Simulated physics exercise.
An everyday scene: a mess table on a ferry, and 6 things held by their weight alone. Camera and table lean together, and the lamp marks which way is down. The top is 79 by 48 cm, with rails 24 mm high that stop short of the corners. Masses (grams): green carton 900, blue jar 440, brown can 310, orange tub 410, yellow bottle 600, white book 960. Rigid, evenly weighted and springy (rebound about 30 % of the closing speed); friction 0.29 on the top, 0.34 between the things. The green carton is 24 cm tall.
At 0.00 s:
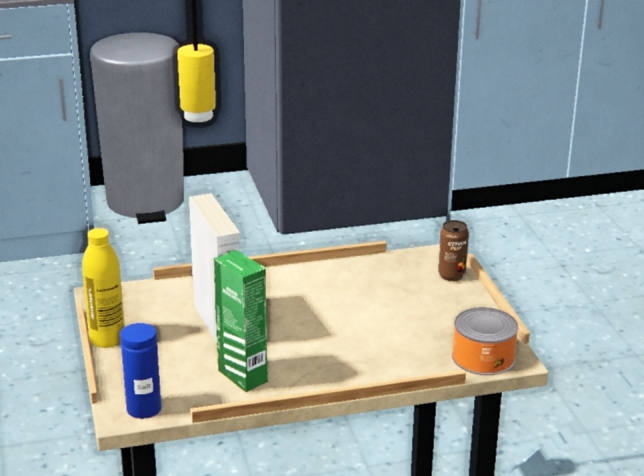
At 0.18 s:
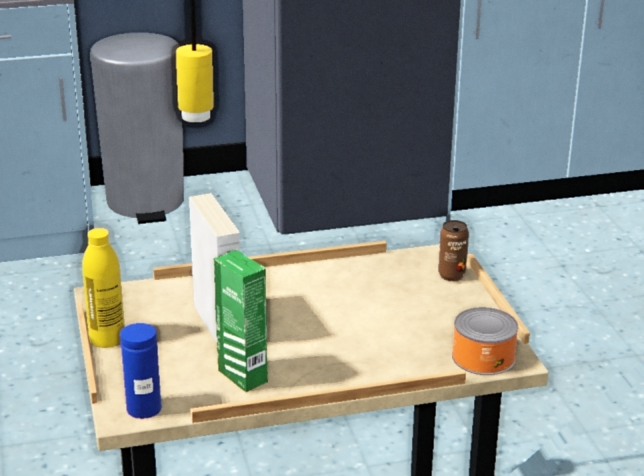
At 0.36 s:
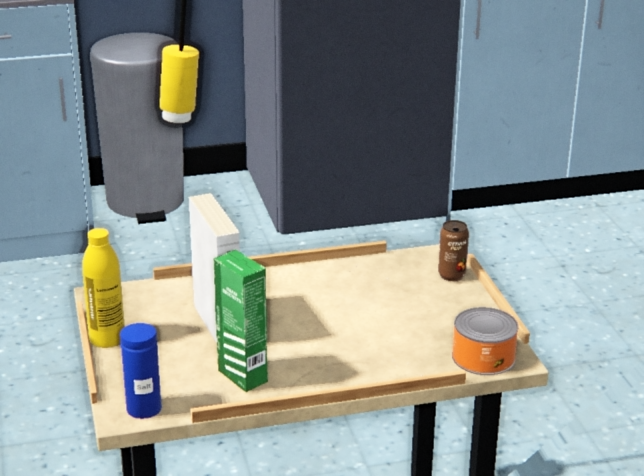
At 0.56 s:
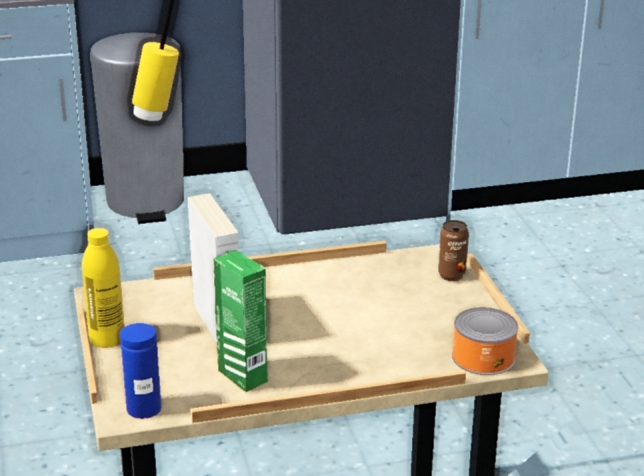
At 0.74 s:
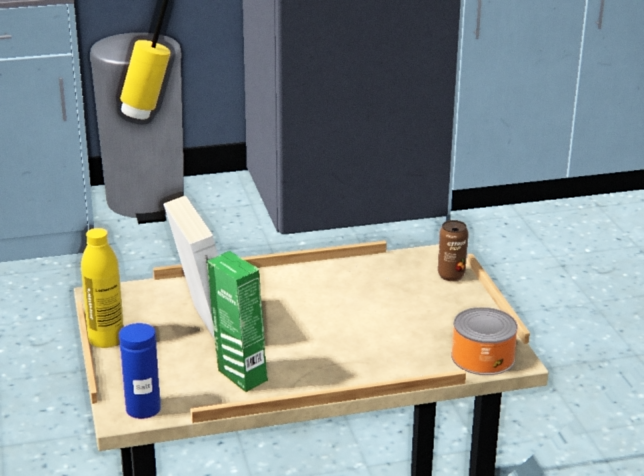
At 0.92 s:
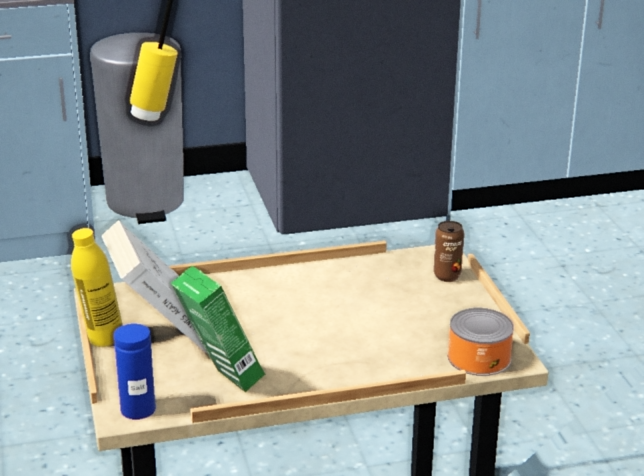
To begin with, cartons, bottles, a can and a tub stand upright on a wooden-railed table while a yellow hanging cylinder swings left. Then the white book and green carton tilt left, leaning much further as the yellow bottle also tips slightly and the cylinder swings back a little.
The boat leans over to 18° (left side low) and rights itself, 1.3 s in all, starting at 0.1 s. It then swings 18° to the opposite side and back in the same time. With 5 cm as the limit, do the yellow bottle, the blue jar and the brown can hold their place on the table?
The yellow bottle leaves its spot and the blue jar leaves its spot and the brown can stays put.
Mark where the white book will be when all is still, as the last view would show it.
Near (188, 328).
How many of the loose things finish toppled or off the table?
4 of them.
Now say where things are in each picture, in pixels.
The first picture shows boat level; yellow bottle (103, 287); blue jar (141, 371); brown can (453, 251).
The second picture shows boat level; white book (216, 271); green carton (241, 322).
The third picture shows heel 6°, left side down; orange tub (485, 341); white book (216, 271).
The fourth picture shows heel 14°, left side down; green carton (241, 321); orange tub (485, 341).
The fifth picture shows heel 18°, left side down; white book (203, 273) tipped 12° from how it sat; green carton (238, 322) tipped 3° from how it sat.
The sixth picture shows heel 15°, left side down; yellow bottle (95, 286) tipped 7° from how it sat; blue jar (135, 372); brown can (449, 252).
After 1.22 s, heel 3°, left side down; blue jar and yellow bottle now off the table; green carton on its side; white book on its side.
After 1.52 s, heel 1°, right side down; green carton now off the table; white book on its side.
After 1.82 s, heel 13°, right side down; white book on its side.
After 2.12 s, heel 17°, right side down; white book on its side.
At rest (3.2 s), off the table, green carton, blue jar and yellow bottle; tipped over on the table, white book; the other 2 in place, give or take 5 cm.
